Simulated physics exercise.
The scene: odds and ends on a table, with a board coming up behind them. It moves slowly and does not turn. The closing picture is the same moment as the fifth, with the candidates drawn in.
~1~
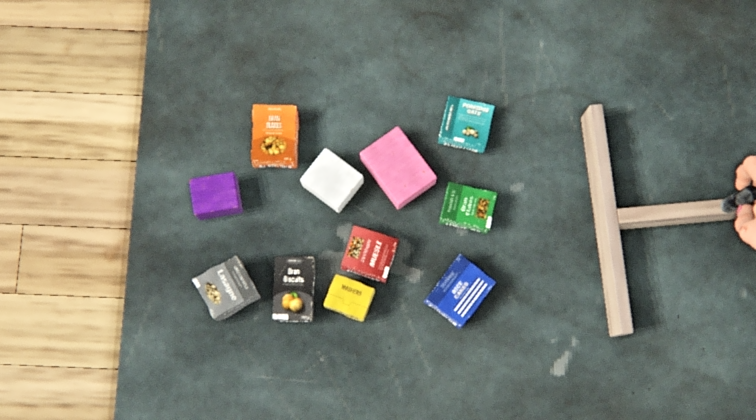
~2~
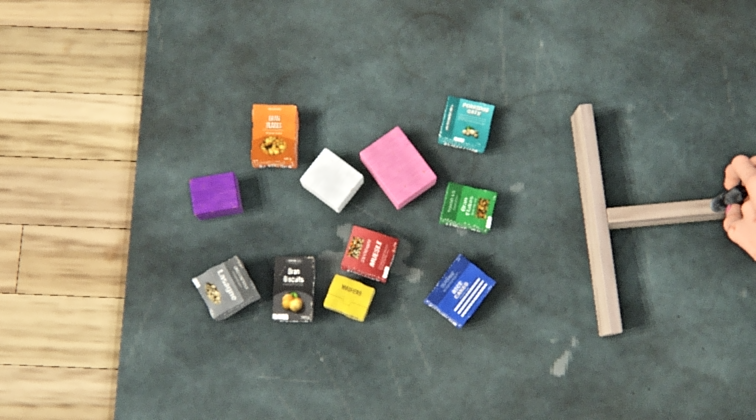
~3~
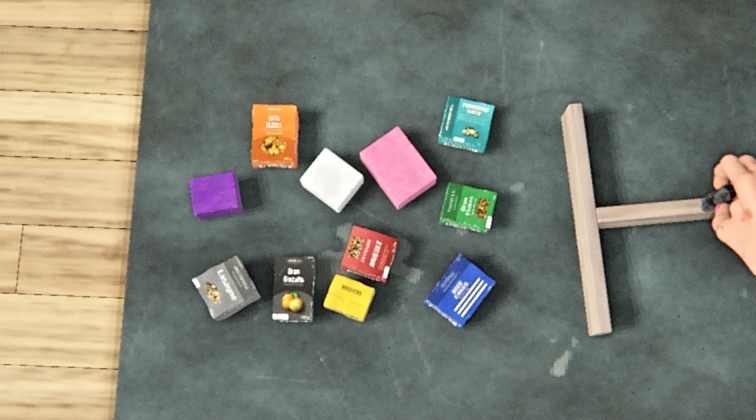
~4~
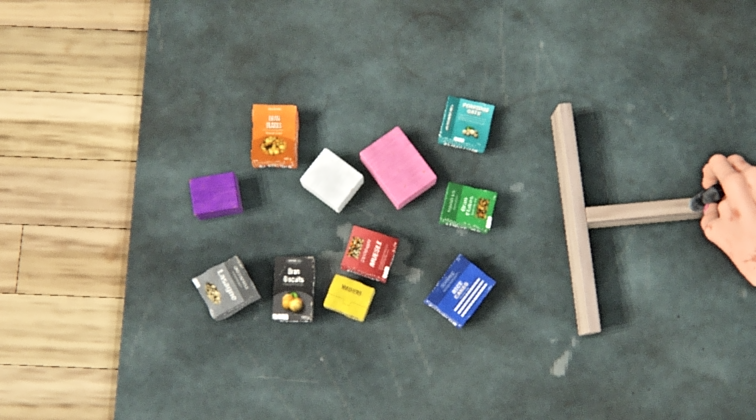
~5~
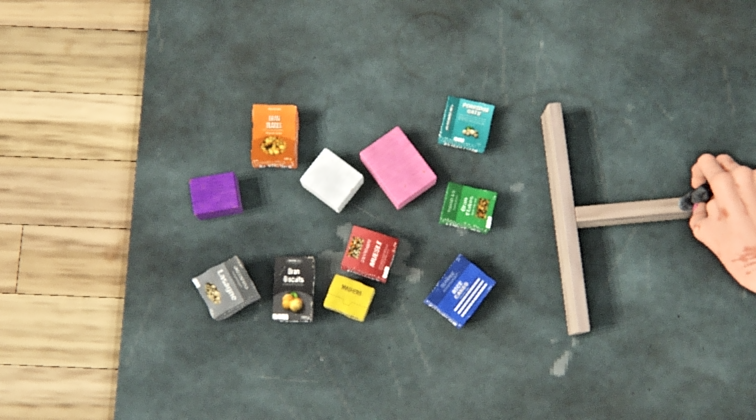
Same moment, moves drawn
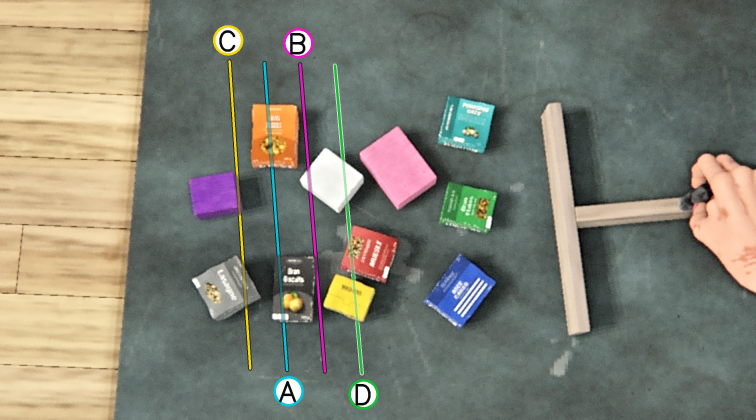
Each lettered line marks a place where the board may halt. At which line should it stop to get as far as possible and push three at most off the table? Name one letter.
No farther than C.
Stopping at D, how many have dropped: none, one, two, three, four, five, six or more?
The count is none.
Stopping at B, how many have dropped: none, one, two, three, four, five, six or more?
The count is none.
On the marked copy, A at (275, 212); B at (312, 214); C at (240, 211); D at (348, 215).
Taking C. A third of the way, board (451, 210); blue packet (419, 303); turquoise packet (408, 126).
Two thirds of the way, board (332, 205); grey packet (178, 290); purple block (202, 196).
When it is over, board (240, 201); grey packet over the edge; purple block over the edge; two fallen.
As for the rest, A is within the limit but short; B is within the limit but short; D is within the limit but short.
